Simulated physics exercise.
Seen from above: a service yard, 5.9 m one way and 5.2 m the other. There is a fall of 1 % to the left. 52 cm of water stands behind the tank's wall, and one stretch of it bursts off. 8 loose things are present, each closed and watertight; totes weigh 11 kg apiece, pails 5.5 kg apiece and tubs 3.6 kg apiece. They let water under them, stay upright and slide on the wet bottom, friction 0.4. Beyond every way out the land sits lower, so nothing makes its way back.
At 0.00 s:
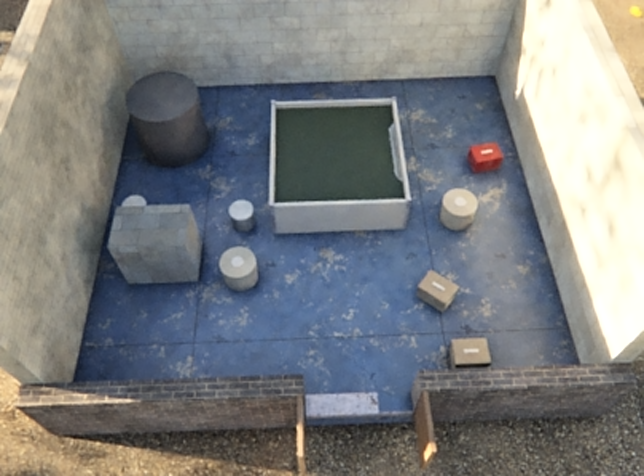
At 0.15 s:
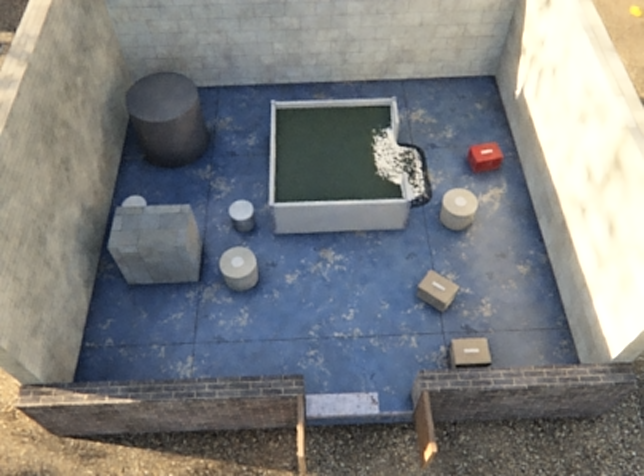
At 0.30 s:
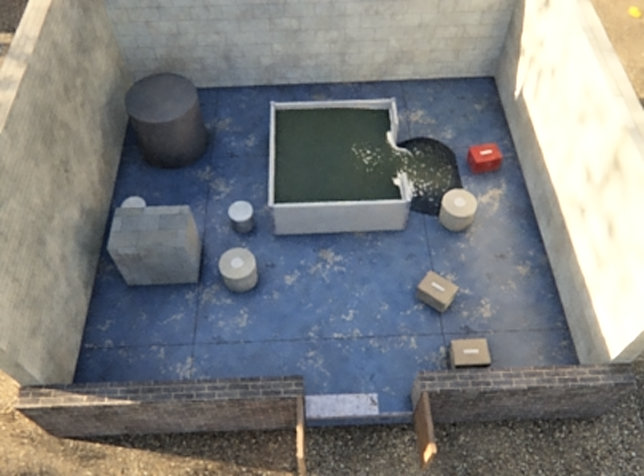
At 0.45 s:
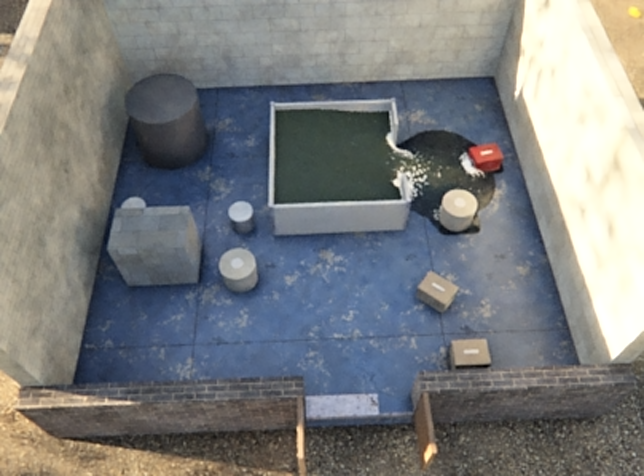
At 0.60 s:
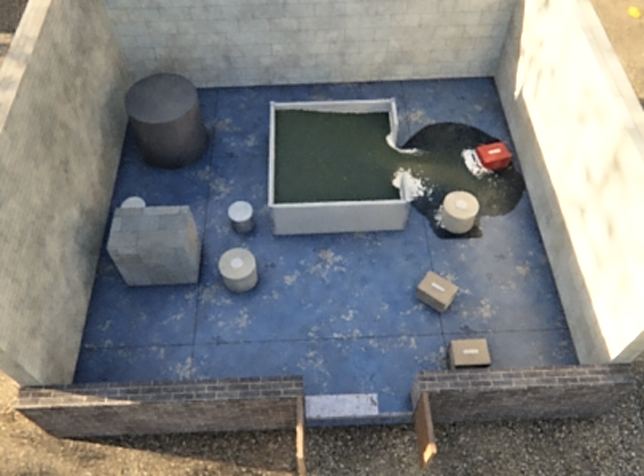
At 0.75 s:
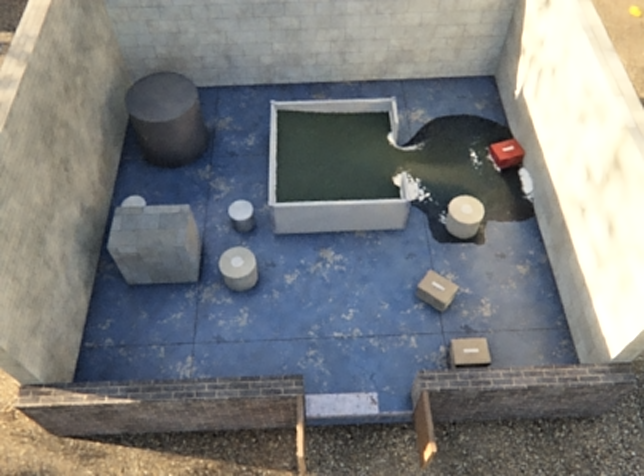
The video shows a walled yard seen from above, where part of a raised tank's right side bursts and dark water spreads across the blue floor, reaching a pale round tub and pushing a red box slightly right.
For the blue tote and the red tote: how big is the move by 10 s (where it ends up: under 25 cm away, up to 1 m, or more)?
In the end the blue tote is pushed well clear. The red tote is pushed well clear.
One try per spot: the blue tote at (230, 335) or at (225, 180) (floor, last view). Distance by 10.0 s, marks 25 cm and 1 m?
Taken in turn, it stays almost motionless and then stays almost motionless.
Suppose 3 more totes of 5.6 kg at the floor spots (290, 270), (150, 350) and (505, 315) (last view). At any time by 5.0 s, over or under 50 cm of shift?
Spot by spot, in turn: Falls short, falls short, exceeds it.
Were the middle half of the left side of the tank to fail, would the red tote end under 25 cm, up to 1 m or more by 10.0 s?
Well, the red tote keeps its spot.
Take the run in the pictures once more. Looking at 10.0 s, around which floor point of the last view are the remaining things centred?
I'd say about (240, 232) in the last view.
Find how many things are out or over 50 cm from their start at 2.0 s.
The number I get is 2.
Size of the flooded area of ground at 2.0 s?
Wet area: Approx. 10.5 m2.
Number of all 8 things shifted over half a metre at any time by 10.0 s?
Count: 5.
After 2.0 s the blue tote is near (316, 107), 0.0 m from its start, aground; the red tote is near (505, 124), 0.5 m from its start, afloat; 0 of 8 are out; 1 afloat.
After 4.5 s the blue tote is near (275, 104), 0.6 m from its start, aground; the red tote is near (350, 84), 2.4 m from its start, aground; 0 of 8 are out; 0 afloat.
After 7.0 s the blue tote is near (233, 97), 1.3 m from its start, aground; the red tote is near (253, 105), 3.6 m from its start, aground; 0 of 8 are out; 2 afloat.
After 10.0 s the blue tote is near (178, 83), 2.3 m from its start, afloat; the red tote is near (229, 117), 3.8 m from its start, aground; 0 of 8 are out; 4 afloat.
